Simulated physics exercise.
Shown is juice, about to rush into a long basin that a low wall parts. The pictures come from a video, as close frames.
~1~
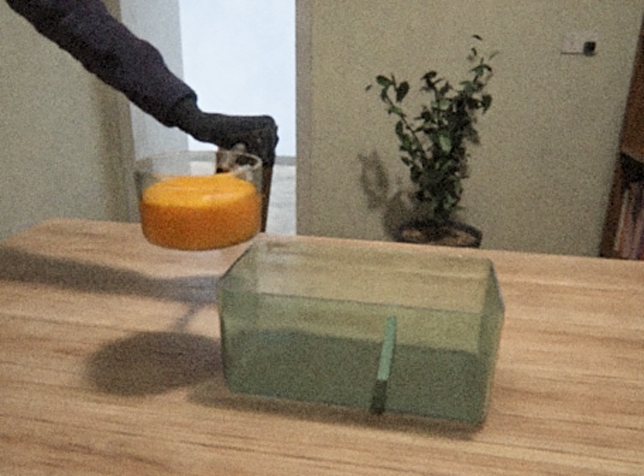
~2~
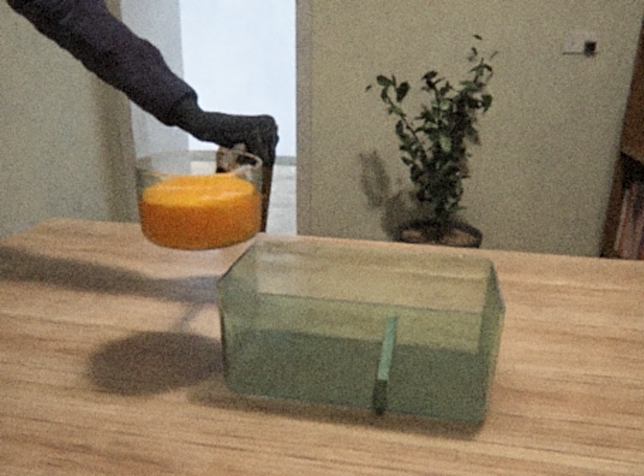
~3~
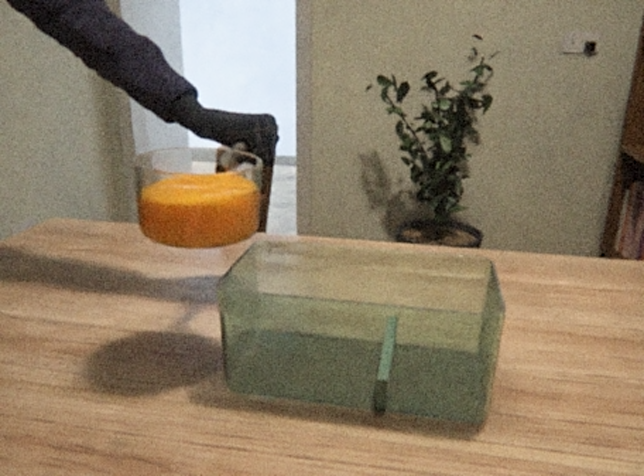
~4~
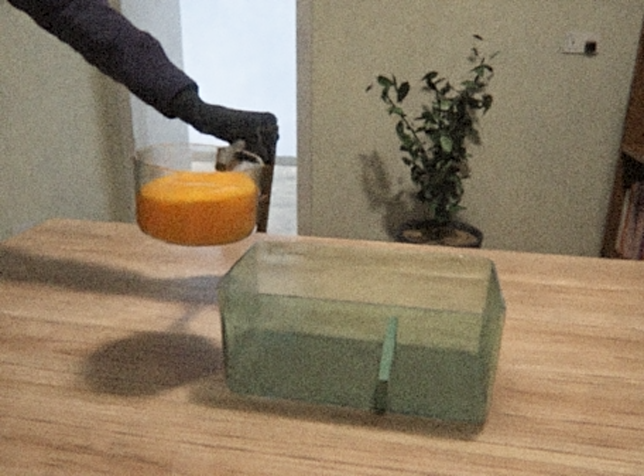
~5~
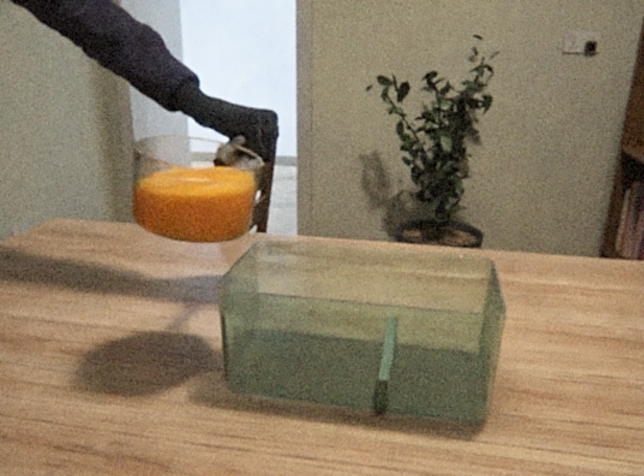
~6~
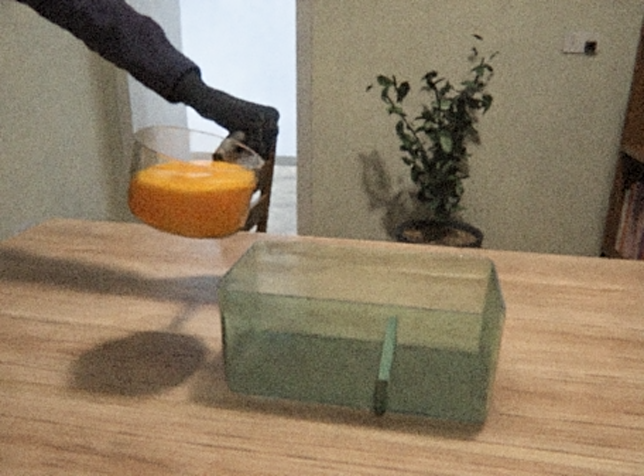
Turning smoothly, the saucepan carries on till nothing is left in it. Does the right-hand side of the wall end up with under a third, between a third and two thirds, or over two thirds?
Honestly, the portion right of the wall stays beneath a third.
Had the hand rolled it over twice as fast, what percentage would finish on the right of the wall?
I'd put it at some 15 percent.
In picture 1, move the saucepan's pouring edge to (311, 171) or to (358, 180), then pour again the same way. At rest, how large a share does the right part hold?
Start one gives close to 70 percent, start two close to 75 percent.
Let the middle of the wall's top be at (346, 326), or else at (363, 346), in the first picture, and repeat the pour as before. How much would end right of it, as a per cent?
In turn some 55 and 30 in a hundred.
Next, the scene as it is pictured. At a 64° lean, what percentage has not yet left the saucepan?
About 80 per cent.
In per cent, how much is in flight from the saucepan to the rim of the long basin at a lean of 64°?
20 %.
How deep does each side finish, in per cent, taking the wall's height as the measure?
Once it is still, the left part shows 70 per cent and the right part 10.
A moment on, the tilt is 64° and 78 per cent is still to pour, 1 is left of the wall and 0 right of it.
Next, the tilt is 90° and 25 per cent is still to pour, 49 is left of the wall and 2 right of it.
Then the tilt is 93° and 5 per cent is still to pour, 84 is left of the wall and 5 right of it.
Later the tilt is 93° and 1 per cent is still to pour, 91 is left of the wall and 7 right of it.
In the end 92 per cent lies left of the wall, 7 right of it and 1 outside.
